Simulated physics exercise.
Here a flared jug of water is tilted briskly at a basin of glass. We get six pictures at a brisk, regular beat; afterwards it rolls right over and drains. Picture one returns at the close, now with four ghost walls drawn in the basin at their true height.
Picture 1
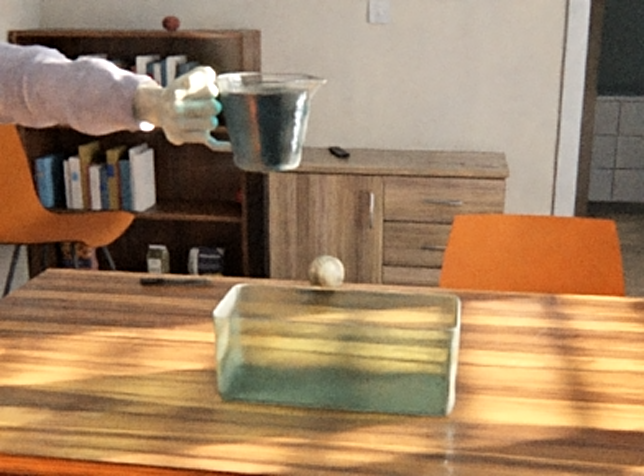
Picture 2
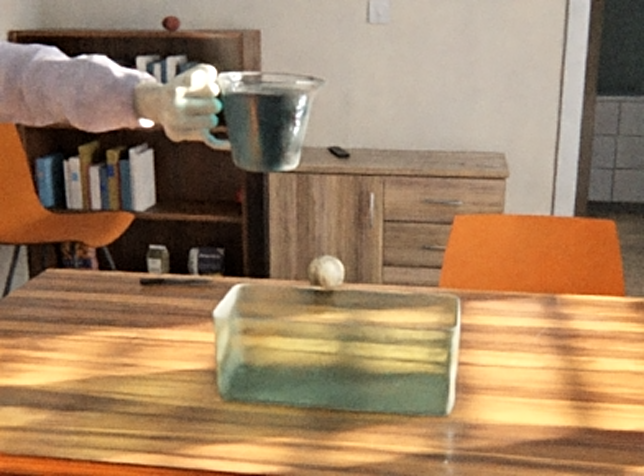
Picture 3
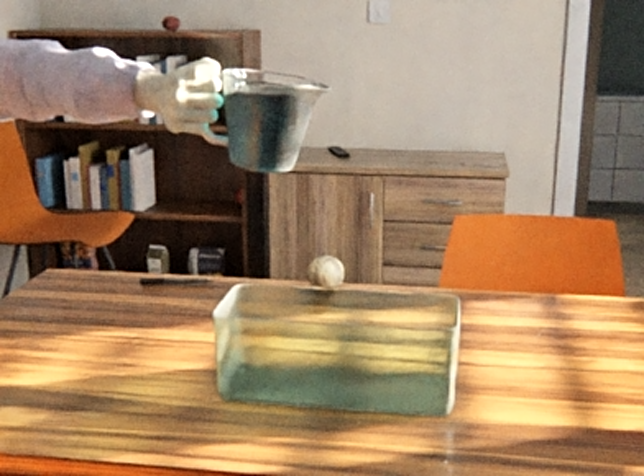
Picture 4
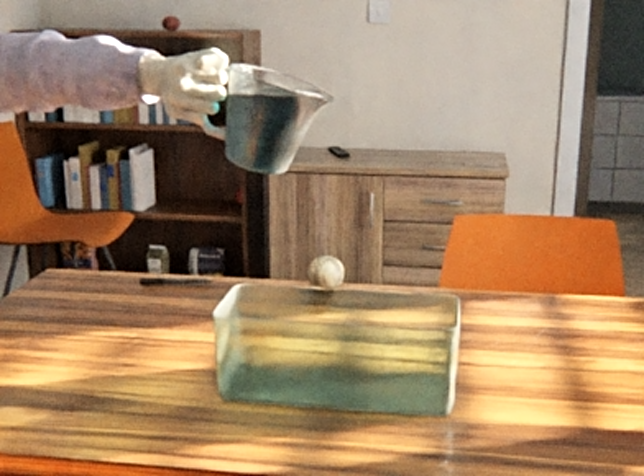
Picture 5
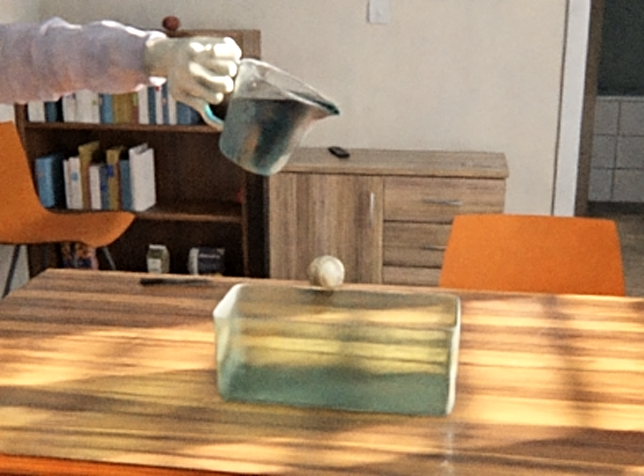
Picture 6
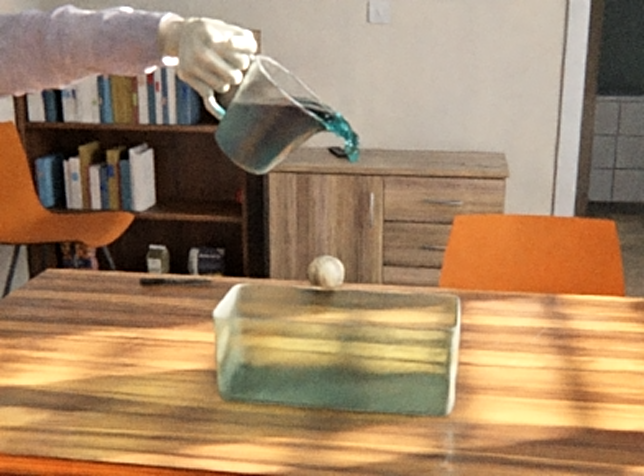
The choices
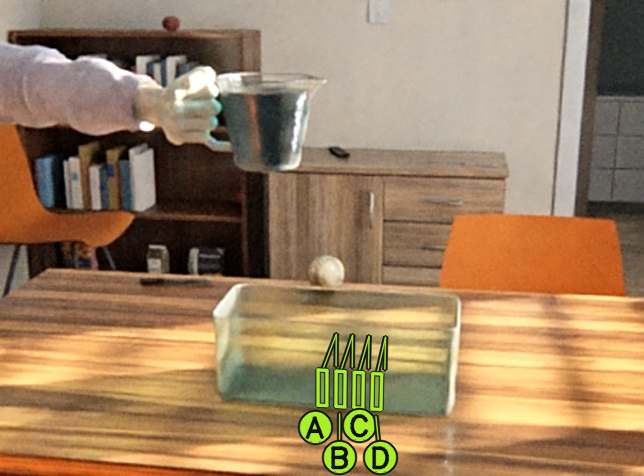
A gloved hand holds a flared jug of dark bluish water above a glass basin on a wooden table, then tilts it steadily to the right until teal water slips over the lip and curls downward through the air.
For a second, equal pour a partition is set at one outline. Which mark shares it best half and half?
Go for D.
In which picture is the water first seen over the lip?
In picture 5.
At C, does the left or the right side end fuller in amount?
More ends on the right.
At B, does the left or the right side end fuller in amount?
More ends on the right.
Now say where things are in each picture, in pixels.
Upright, lip at (325, 81); basin from (219, 397) to (453, 414); nothing has left yet.
Upright, lip at (326, 83); nothing has left yet.
Tipped about 7°, lip at (329, 89); nothing has left yet.
Tipped about 16°, lip at (334, 99); nothing has left yet.
Tipped about 27°, lip at (337, 113); water is over the lip, down to (337, 113).
Tipped about 41°, lip at (337, 130); water is over the lip, down to (351, 159).
On the marked copy, A at (321, 412); B at (339, 413); C at (357, 414); D at (375, 416).
With A, about 8 % ends left of the wall and 89 % right of it; 4 % is lost outside.
With B, about 13 % ends left of the wall and 83 % right of it; 3 % is lost outside.
With C, about 25 % ends left of the wall and 71 % right of it; 3 % is lost outside.
With D, about 49 % ends left of the wall and 47 % right of it; 4 % is lost outside.
